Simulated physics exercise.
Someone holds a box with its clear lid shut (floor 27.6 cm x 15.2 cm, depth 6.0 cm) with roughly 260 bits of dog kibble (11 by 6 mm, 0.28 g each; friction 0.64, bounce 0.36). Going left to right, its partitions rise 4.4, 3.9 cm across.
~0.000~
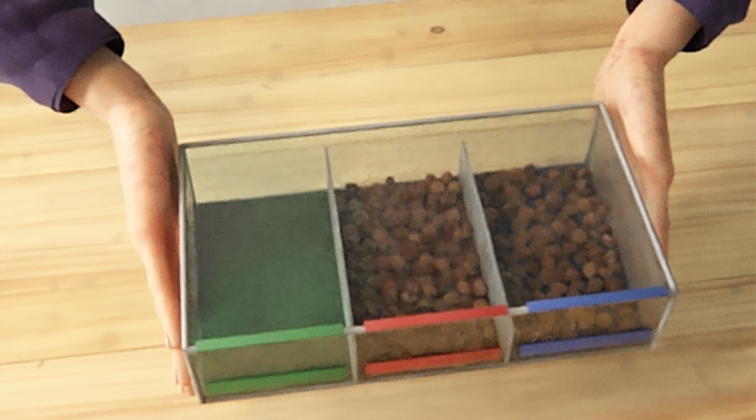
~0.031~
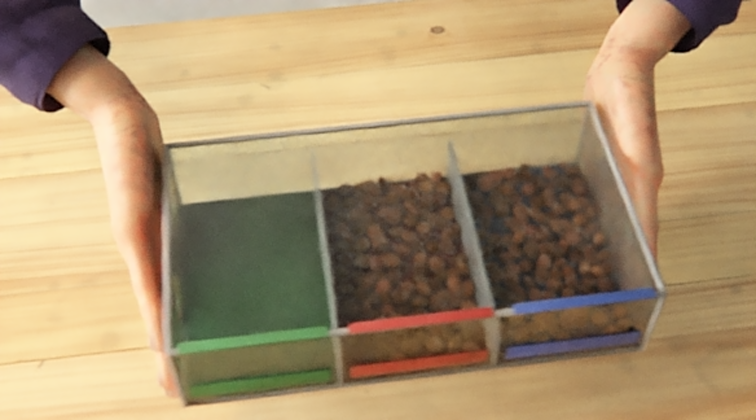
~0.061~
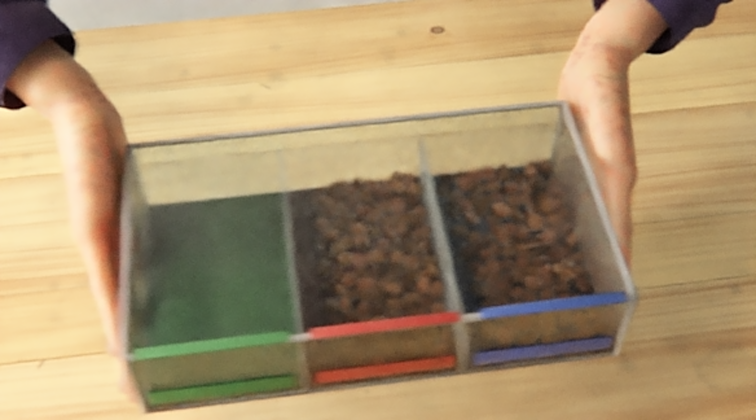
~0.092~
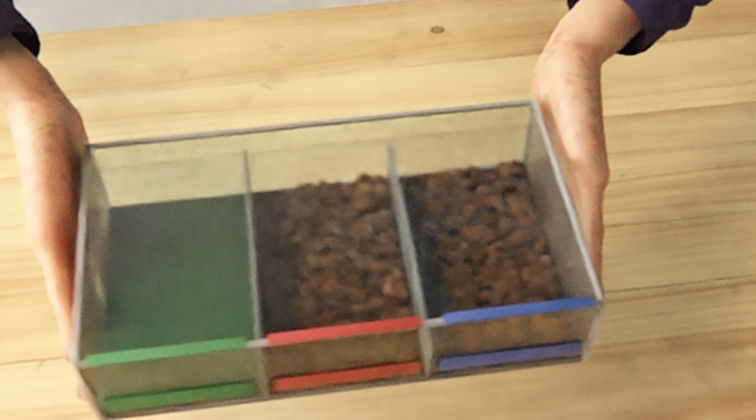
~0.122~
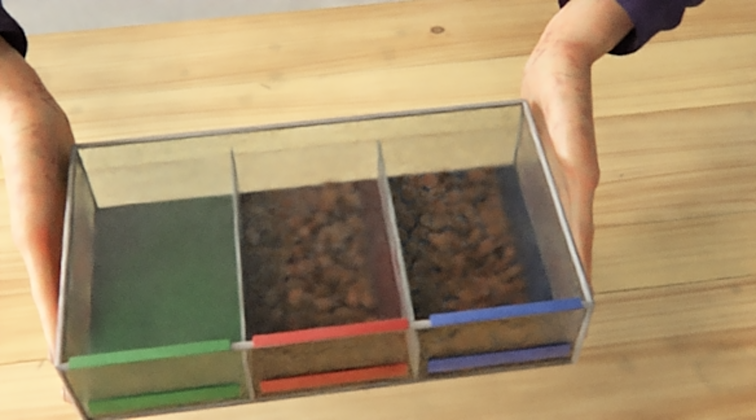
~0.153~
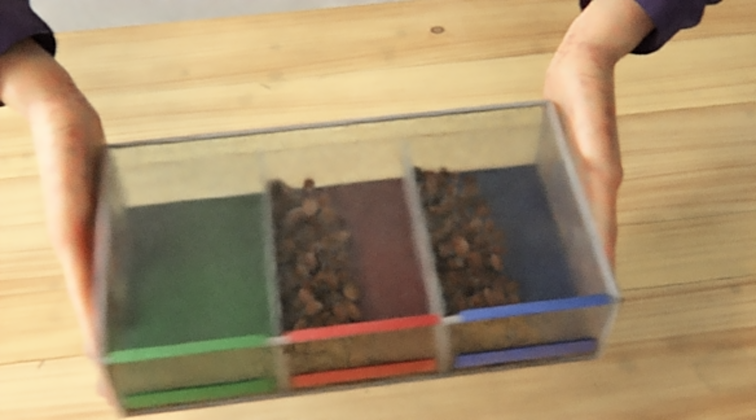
In this clip, two hands slide a clear divided box of brown pieces left across a wooden table, then back slightly right, as the pieces shift and bunch toward the left sides of the red and blue sections; the green section stays empty.
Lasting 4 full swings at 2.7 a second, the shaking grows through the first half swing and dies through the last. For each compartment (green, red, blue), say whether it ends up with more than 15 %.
As I see it, green makes it, red makes it, blue makes it.
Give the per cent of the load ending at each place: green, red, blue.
Green 30, red 50, blue 20 per cent.
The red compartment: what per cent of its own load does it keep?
Result: Approximately 50 per cent.
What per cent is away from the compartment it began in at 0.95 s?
Displaced share at the given time: Approx. 45 %.
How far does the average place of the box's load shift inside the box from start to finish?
Around 8.0 centimetres.
After 0.59 s, tilt 0 degrees; green 10 %, red 55 %, blue 35 %; middle of all pieces near (515, 283).
After 0.95 s, tilt 0 degrees; green 20 %, red 55 %, blue 25 %; middle of all pieces near (479, 290).
After 1.29 s, tilt 0 degrees; green 30 %, red 50 %, blue 20 %; middle of all pieces near (395, 289).
After 1.61 s, tilt 0 degrees; green 30 %, red 50 %, blue 20 %; middle of all pieces near (363, 284).
In the end, at 2.0 s, green 30 %, red 50 %, blue 20 %.
